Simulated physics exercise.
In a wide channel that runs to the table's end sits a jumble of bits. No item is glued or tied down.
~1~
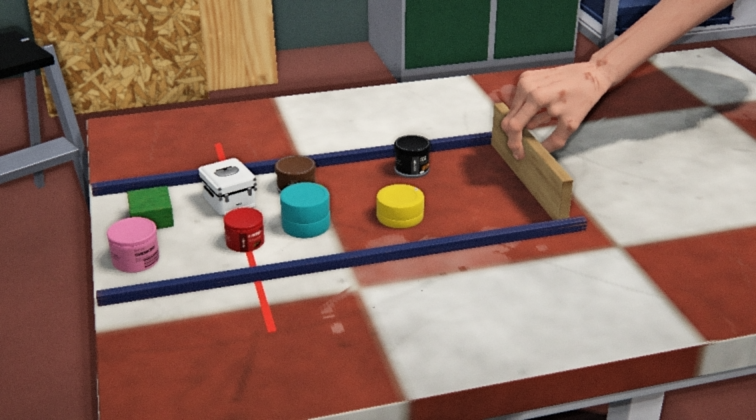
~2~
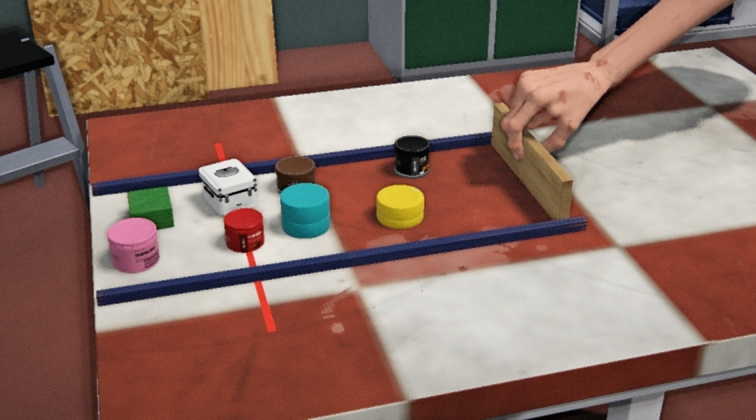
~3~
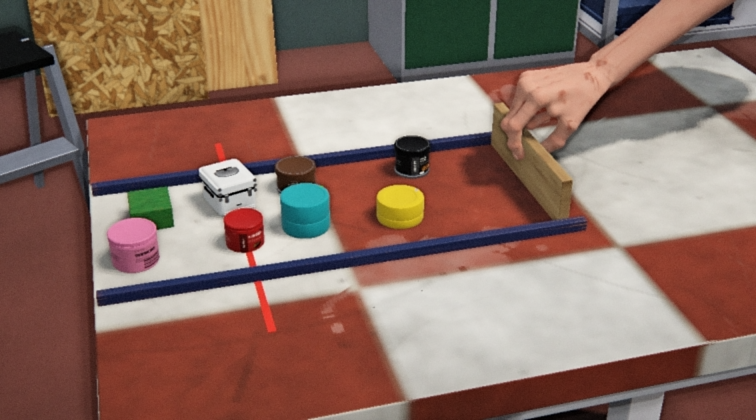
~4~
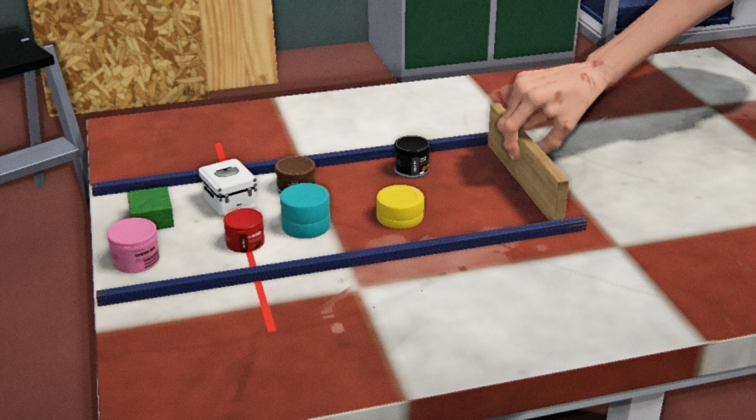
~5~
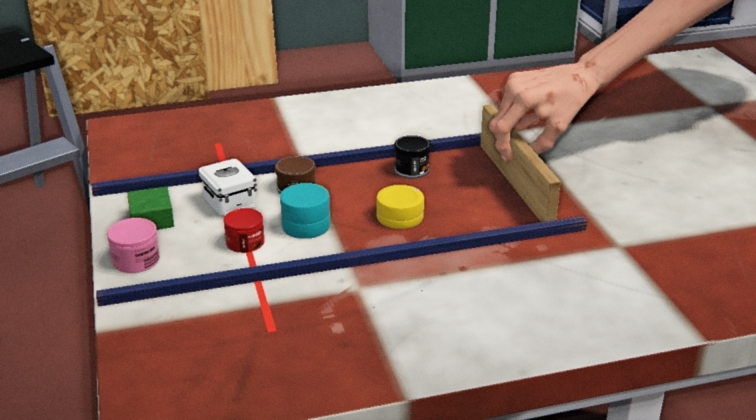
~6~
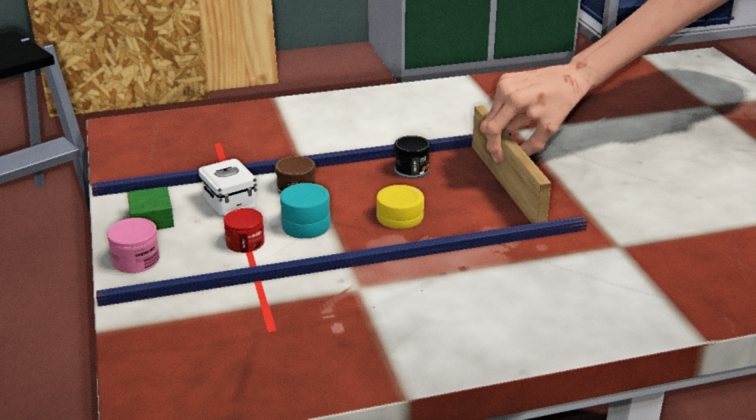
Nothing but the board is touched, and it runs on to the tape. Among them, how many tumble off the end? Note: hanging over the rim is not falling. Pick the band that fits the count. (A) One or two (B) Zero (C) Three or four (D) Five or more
Zero (B).
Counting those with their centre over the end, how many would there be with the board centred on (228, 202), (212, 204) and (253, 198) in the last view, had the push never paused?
Per position: 0 / 1 / 0.
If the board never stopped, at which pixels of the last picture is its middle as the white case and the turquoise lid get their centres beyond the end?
The middle sits near (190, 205) for the first and near (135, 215) for the other.
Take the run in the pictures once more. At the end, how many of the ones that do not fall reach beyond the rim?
Looks like 1 of them.
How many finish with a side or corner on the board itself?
The count in contact is 2.
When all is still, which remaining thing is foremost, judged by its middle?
The foremost one is the green block.
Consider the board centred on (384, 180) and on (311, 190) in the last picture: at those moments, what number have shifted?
At that stage 2; at the next, 6.
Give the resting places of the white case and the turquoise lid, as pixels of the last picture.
First object: (145, 199); second object: (175, 217).
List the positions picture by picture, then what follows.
In the first frame, pink tub (134, 245); green block (151, 209); white case (228, 188); board (529, 160); tape (241, 223).
In the second frame, green block (151, 209); black tin (412, 157).
In the third frame, white case (228, 188); brown pot (296, 176).
In the fourth frame, pink tub (134, 245); turquoise lid (305, 211).
In the fifth frame, green block (151, 209); yellow lid (400, 207).
In the sixth frame, pink tub (134, 245); green block (151, 209); white case (228, 188); board (508, 163); tape (241, 223).
Soon after, none off yet; pink tub at rest near (134, 245); green block at rest near (151, 209); white case at rest near (228, 188).
In the end, the number that fall off is zero.
